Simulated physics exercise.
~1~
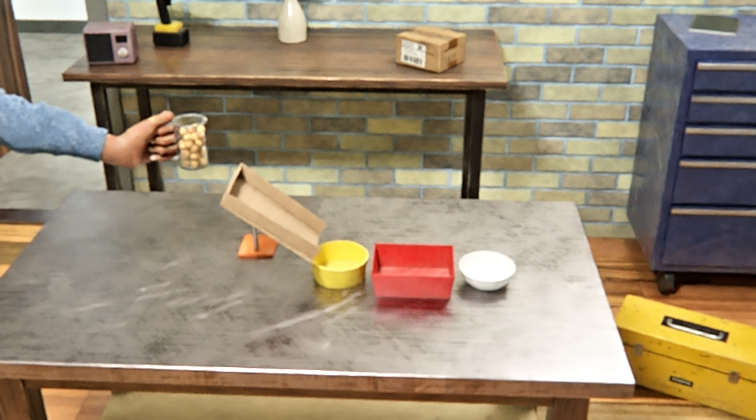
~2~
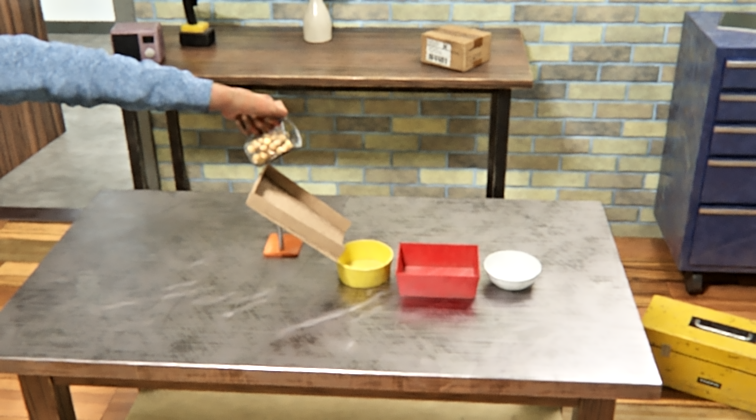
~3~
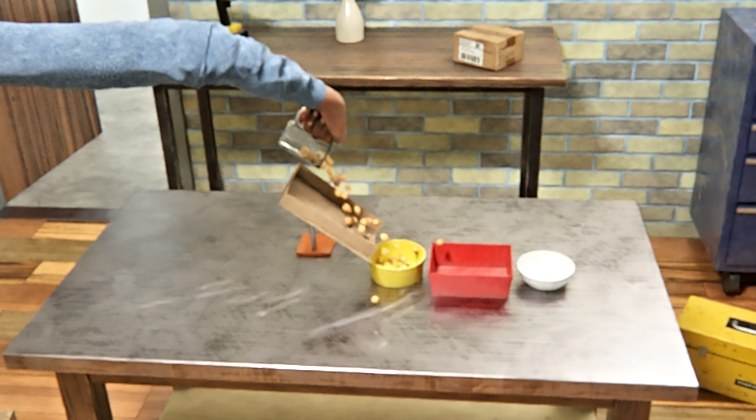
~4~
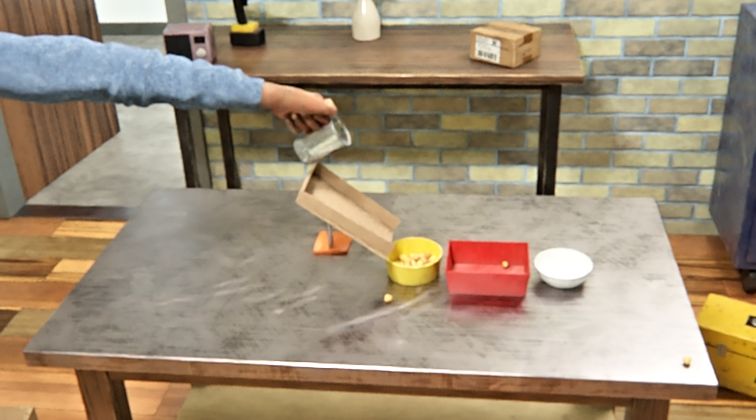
We see a hand bring a clear cup of wooden beads over a sloped tray and tip it, sending them sliding down into a yellow dish. Most settle there, while one lands in the red tin, a couple lie outside, and the white bowl stays empty.
